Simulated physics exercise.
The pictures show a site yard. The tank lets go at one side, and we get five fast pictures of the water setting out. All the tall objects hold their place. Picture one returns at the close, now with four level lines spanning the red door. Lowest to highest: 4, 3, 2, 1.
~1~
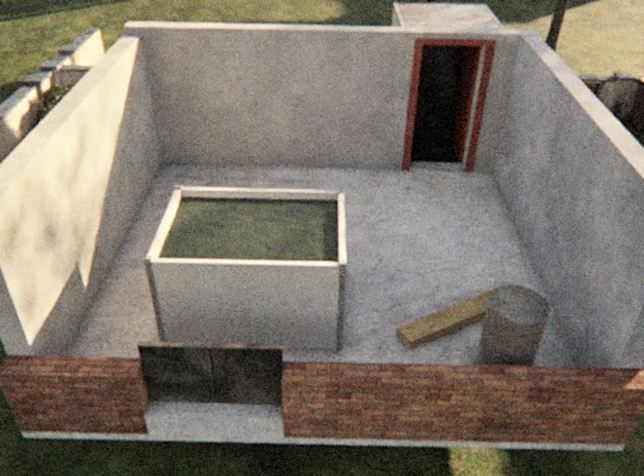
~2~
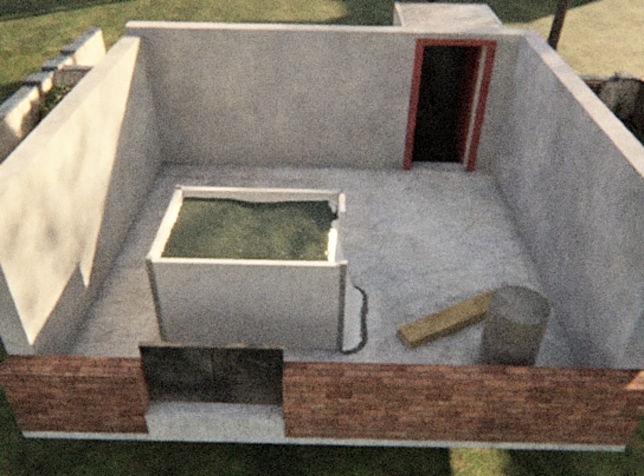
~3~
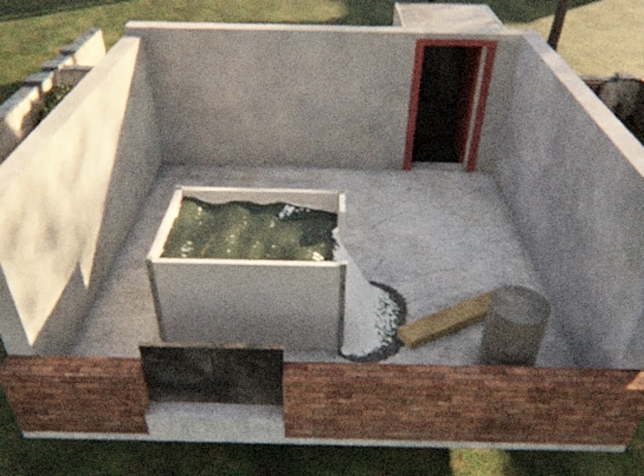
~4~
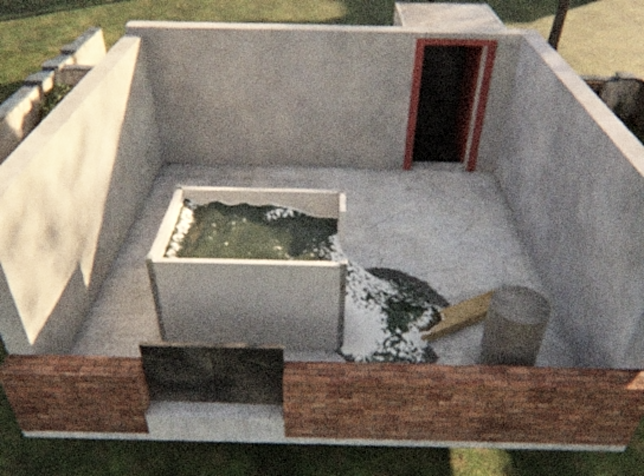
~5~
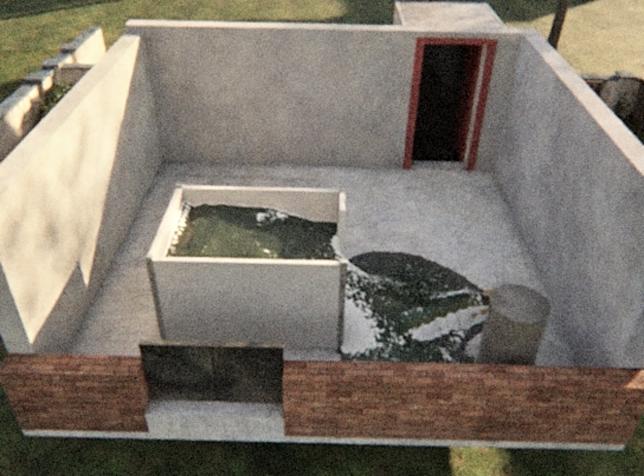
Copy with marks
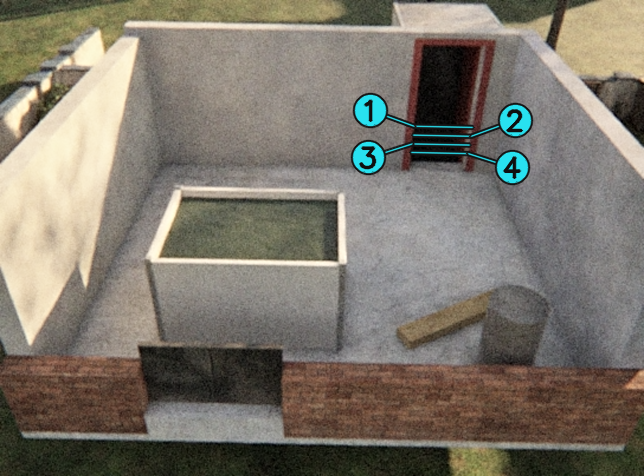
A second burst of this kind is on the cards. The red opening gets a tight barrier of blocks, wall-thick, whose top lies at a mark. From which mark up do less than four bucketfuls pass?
Mark 4.
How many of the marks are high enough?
All of them.
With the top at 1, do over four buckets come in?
No.
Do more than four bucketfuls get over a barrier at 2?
No, not at all.
On the marked copy, 1 at (443, 126); 2 at (442, 135); 3 at (440, 144); 4 at (439, 153); from the bottom up 4, 3, 2, 1.
For mark 1, nothing gets over.
For mark 2, nothing gets over.
For mark 3, nothing gets over.
For mark 4, a bucket or two gets in.
